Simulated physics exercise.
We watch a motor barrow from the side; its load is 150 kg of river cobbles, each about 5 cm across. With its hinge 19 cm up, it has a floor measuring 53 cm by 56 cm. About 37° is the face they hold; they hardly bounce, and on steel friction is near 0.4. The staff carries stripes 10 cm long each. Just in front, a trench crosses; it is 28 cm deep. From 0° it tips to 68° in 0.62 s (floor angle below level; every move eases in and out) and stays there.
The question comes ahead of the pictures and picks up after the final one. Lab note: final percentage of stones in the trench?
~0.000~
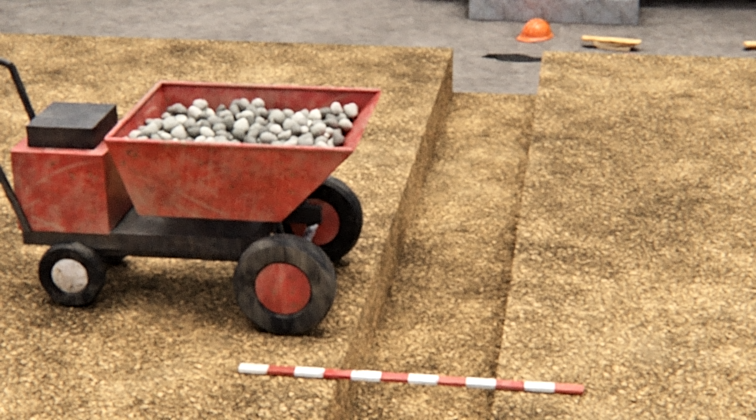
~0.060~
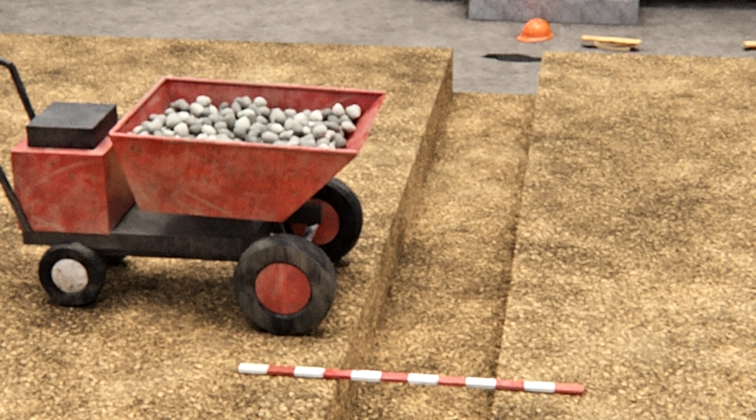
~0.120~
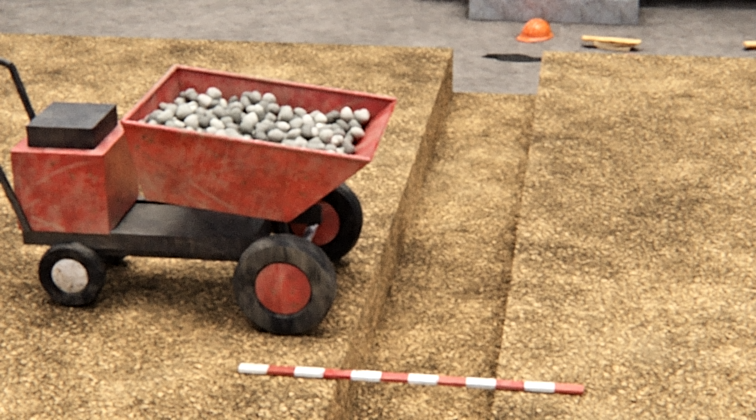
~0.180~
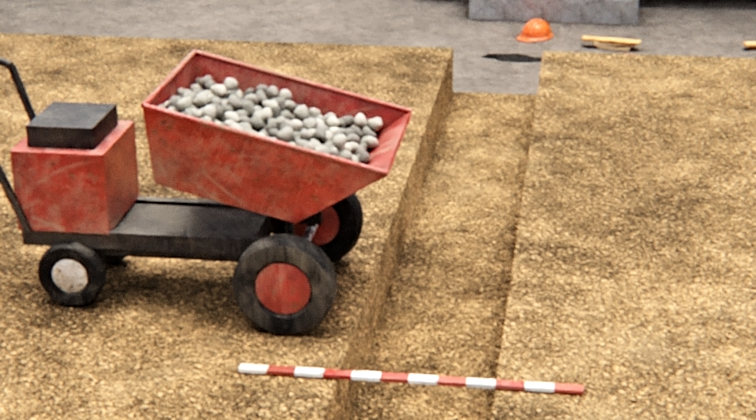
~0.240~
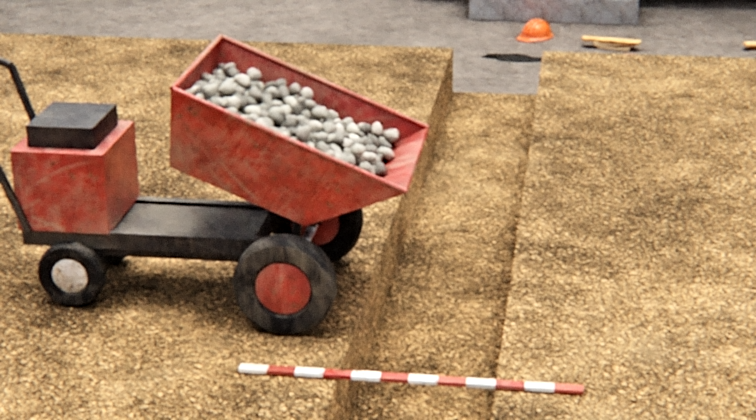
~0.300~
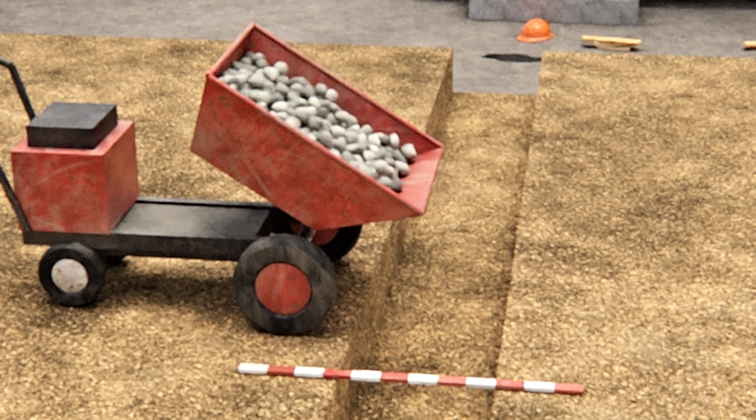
Approx. 48 %.
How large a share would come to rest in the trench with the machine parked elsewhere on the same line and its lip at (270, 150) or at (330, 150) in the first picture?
Result: Close to 100 then close to 65 per cent.
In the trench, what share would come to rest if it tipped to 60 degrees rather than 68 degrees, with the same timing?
Near 55 per cent then.
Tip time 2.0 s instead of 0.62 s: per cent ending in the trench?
It'd be some 70 per cent.
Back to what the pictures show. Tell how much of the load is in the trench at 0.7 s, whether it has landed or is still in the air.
By that point it's something like 15 in a hundred.
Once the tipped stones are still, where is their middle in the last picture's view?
Look at roughly (520, 301).
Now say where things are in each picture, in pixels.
In the first picture, the skip is at 0°, its lip at (353, 151); the top of the load is at (274, 117).
In the second picture, lip at (357, 154), floor tilted 2°, highest stones at (242, 111); the stones move at 0.4 m/s on average.
In the third picture, the skip is at 7°, its lip at (370, 161); the top of the load is at (203, 102); the stones move at 0.8 m/s on average.
In the fourth picture, lip at (387, 174), floor tilted 14°, highest stones at (206, 91); the stones move at 1.1 m/s on average.
In the fifth picture, lip at (406, 192), floor tilted 23°, highest stones at (227, 77); the stones move at 1.3 m/s on average.
In the sixth picture, the skip is at 32°, its lip at (423, 214); the top of the load is at (246, 67); the stones move at 1.4 m/s on average.
After 0.5 s the floor is at 57°; 100 % in the skip; the foremost stones are at (436, 233).
After 0.7 s the floor is at 68°; 76 % in the skip, 13 % in the trench, 10 % past the trench; the foremost stones are at (543, 320).
After 1.1 s the floor is at 68°; 20 % in the skip, 29 % in the trench, 51 % past the trench; the foremost stones are at (731, 314).
After 3.0 s the floor is at 68°; 0 % in the skip, 48 % in the trench, 52 % past the trench; the foremost stones are past the picture's edge.
